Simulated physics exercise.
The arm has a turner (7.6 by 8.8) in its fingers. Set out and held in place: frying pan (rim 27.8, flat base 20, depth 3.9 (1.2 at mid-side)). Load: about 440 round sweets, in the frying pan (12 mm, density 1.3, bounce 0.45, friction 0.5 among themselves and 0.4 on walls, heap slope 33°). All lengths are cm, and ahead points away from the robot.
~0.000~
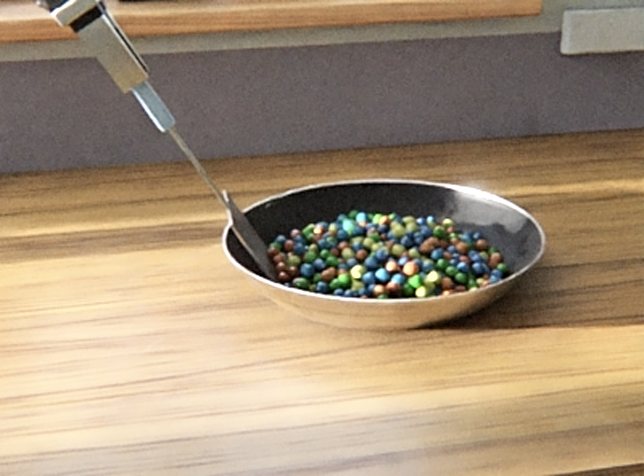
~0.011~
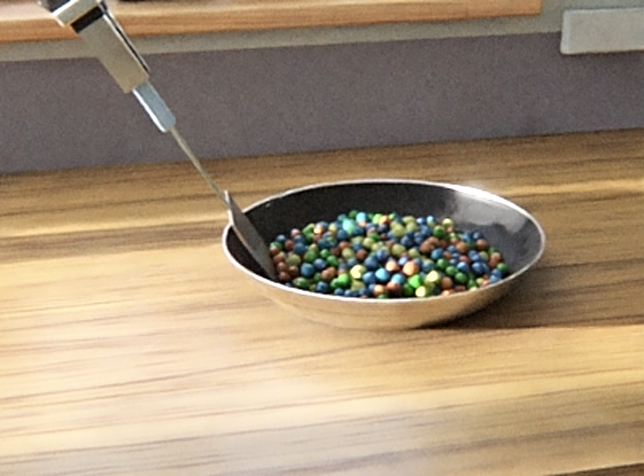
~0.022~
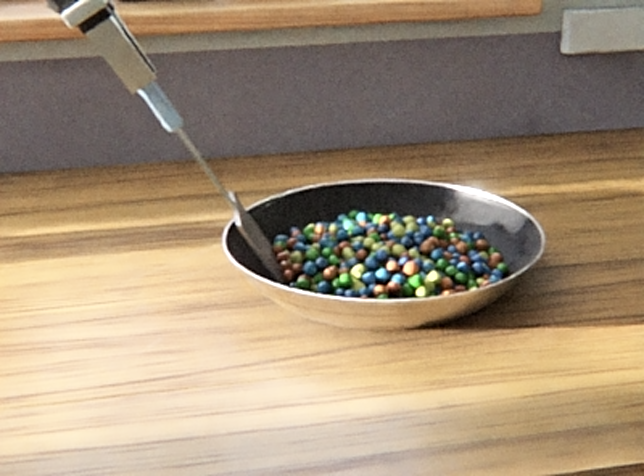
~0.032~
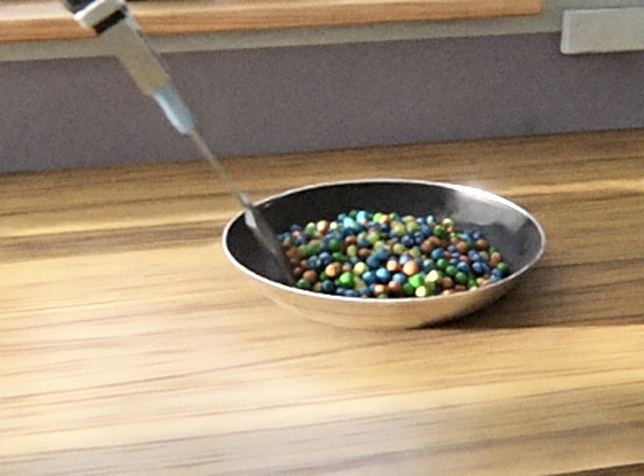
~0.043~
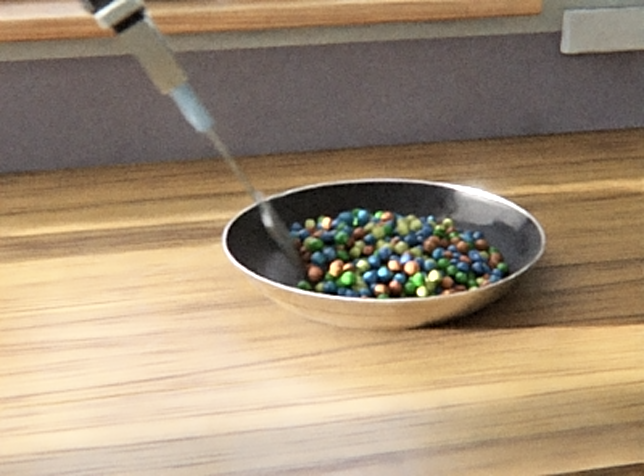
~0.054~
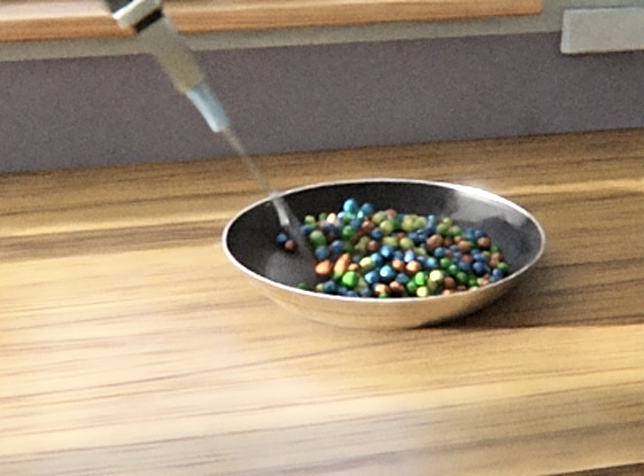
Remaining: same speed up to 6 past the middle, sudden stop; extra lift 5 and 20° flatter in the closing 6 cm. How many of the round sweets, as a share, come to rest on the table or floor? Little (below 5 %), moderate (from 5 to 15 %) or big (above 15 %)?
Share on the table or floor: Big (above 15 %).
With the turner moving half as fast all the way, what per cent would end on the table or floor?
In that case some 5 per cent.
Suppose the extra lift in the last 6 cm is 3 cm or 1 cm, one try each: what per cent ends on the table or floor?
About 20 and 10 per cent.
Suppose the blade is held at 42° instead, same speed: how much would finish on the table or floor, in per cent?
Then about 20 per cent.
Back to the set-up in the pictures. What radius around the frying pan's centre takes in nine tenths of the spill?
Some 85 cm.
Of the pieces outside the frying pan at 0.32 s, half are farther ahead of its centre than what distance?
Roughly 28 cm.
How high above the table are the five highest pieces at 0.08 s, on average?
Some 6 cm.
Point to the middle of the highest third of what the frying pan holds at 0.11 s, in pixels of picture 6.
At about (407, 230).
By 0.08 s, sloping 60°, highest piece 7 above the table; 445 in the frying pan.
By 0.11 s, sloping 54°, highest piece 8 above the table; 445 in the frying pan.
By 0.32 s, sloping 40°, highest piece 6 above the table; 350 in the frying pan, 82 on the table or floor, 13 on the blade or in flight.
By 1.37 s, sloping 40°, highest piece 5 above the table; 350 in the frying pan, 95 on the table or floor.
Final count, 350 in the frying pan, 95 on the table or floor. That is 21 % on the table or floor.
